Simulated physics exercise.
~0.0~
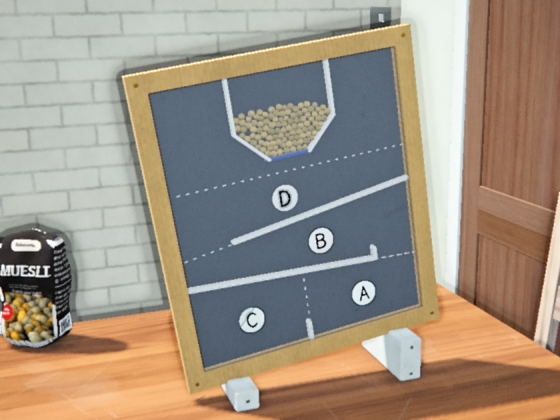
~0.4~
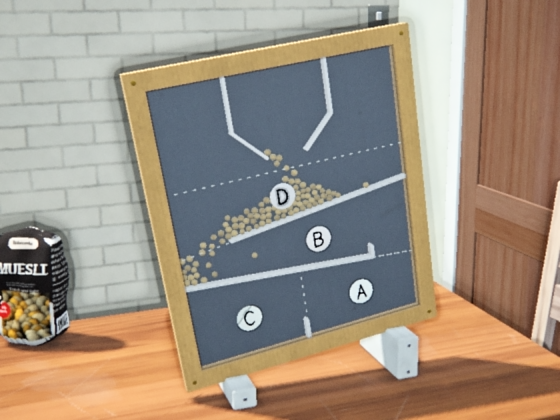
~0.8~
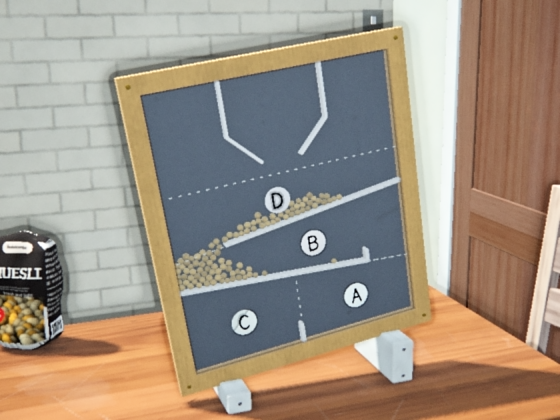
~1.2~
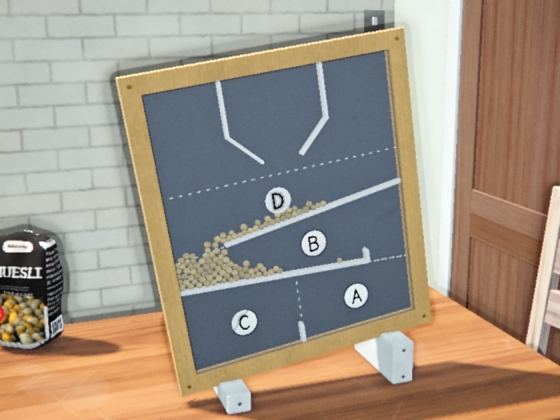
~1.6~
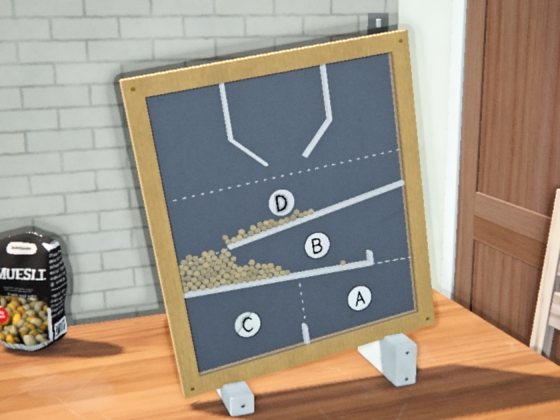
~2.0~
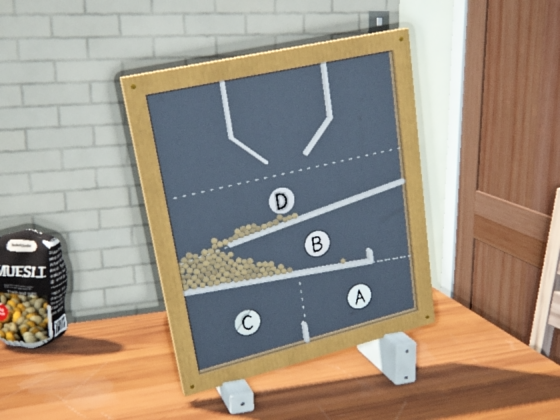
Pale wooden beads dropped from the hopper at the top of an upright framed board onto the sloping ledge by D, slid down to the left, and piled up mostly in section B, with some left resting in D and none in A or C.
